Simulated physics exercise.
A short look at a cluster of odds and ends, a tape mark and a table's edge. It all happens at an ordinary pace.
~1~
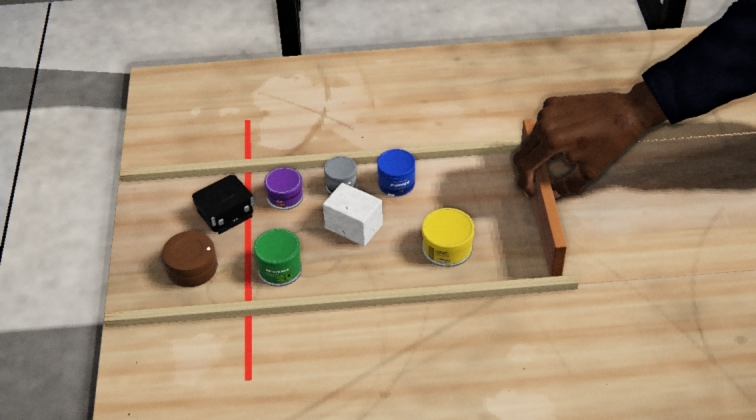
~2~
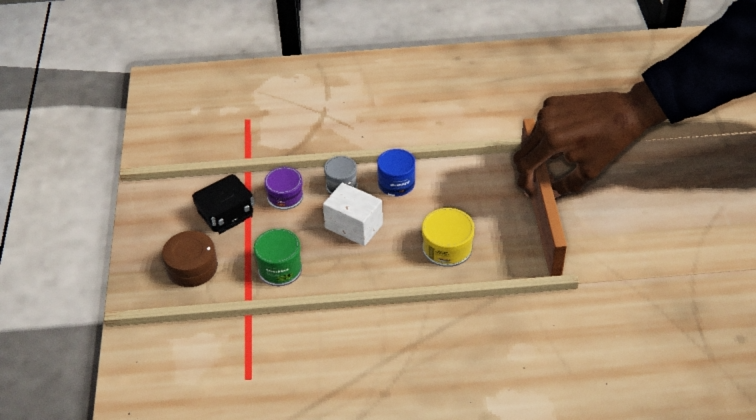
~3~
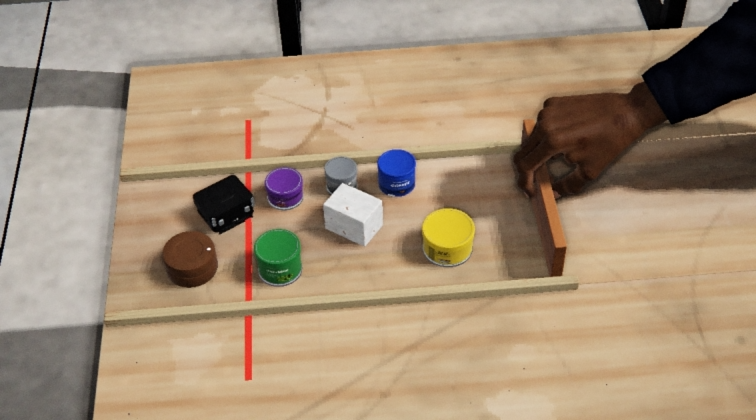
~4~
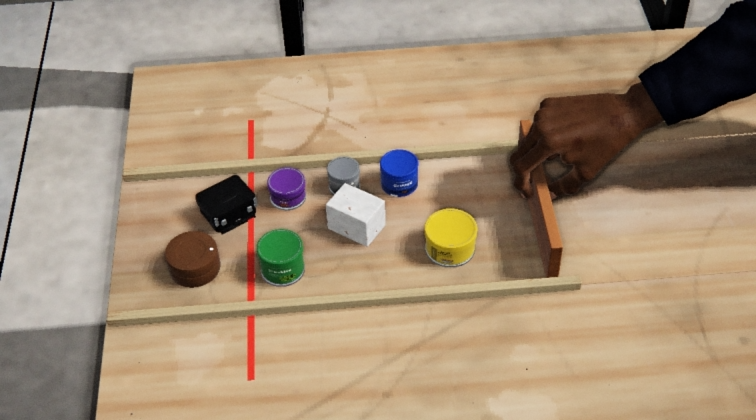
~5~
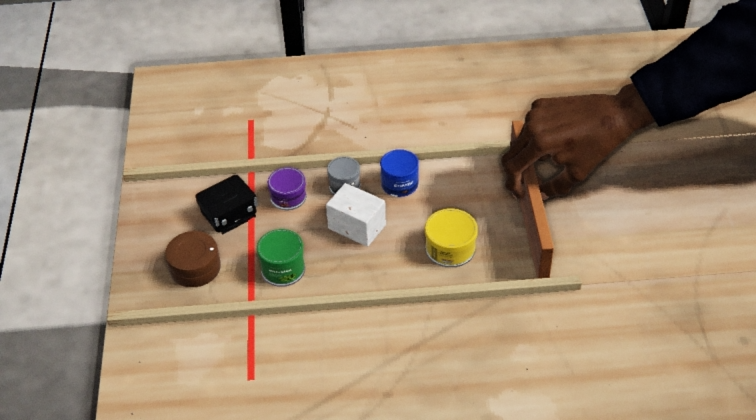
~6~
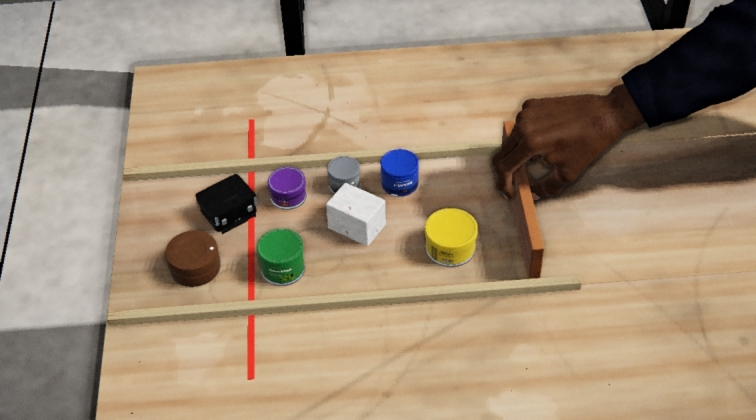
Hand sliding an upright wooden board slowly left between two rails toward unmoving tubs, a white block and a black case.
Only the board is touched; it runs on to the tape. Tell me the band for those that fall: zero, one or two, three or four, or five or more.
The number that fall off is zero.
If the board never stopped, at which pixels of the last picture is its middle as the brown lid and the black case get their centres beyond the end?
Near (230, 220) and (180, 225).
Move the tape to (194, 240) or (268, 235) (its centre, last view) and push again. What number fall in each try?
It would be 1 and 0.
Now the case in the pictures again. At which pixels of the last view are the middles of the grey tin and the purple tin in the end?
First (199, 178), then (198, 204).
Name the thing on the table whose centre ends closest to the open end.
The brown lid.
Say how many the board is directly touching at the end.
It touches 3.
Soon after, none off yet; brown lid at rest near (193, 258); black case at rest near (227, 205); green pot at rest near (282, 257).
After that, none off yet; brown lid displaced a little near (180, 261); black case displaced about its own width near (189, 221); green pot displaced about its own width near (225, 266).
In the end, the number that fall off is zero.
